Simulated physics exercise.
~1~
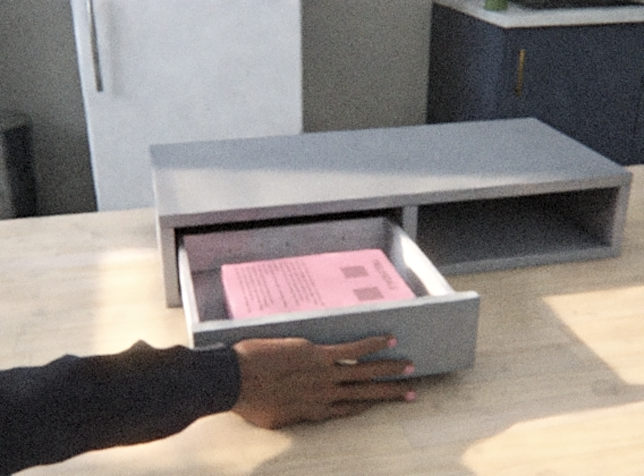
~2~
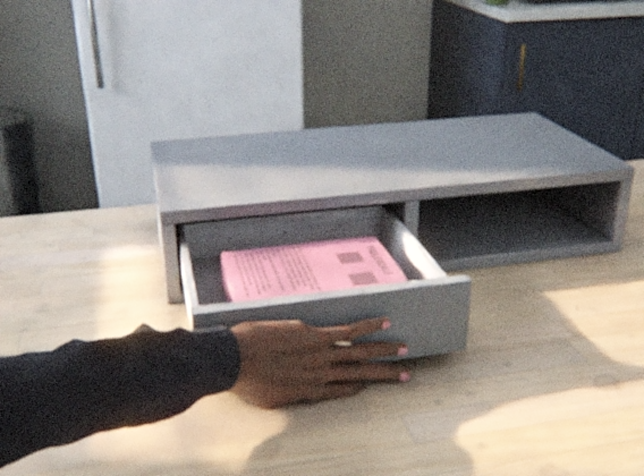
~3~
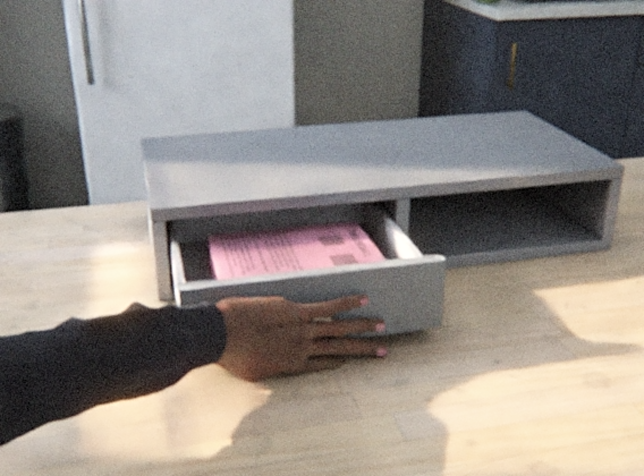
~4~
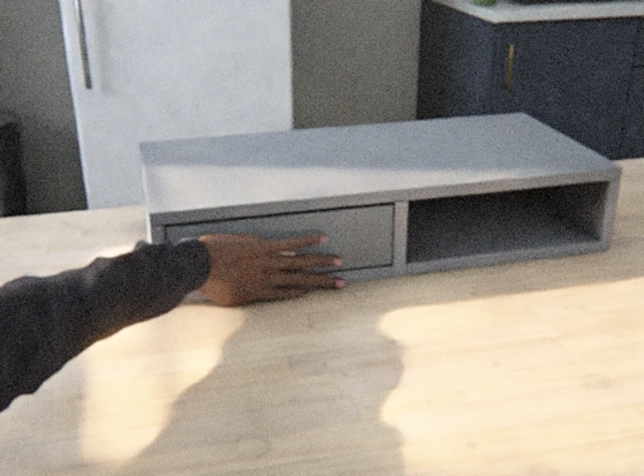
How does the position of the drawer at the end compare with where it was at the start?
At the start the drawer sticks out of the grey chest with the pink packet showing. By the end it is fully inside, farther up and to the left in view, with its front closed.
Drawer holding a pink packet sliding into a grey chest as a hand pushes its front until it closes.
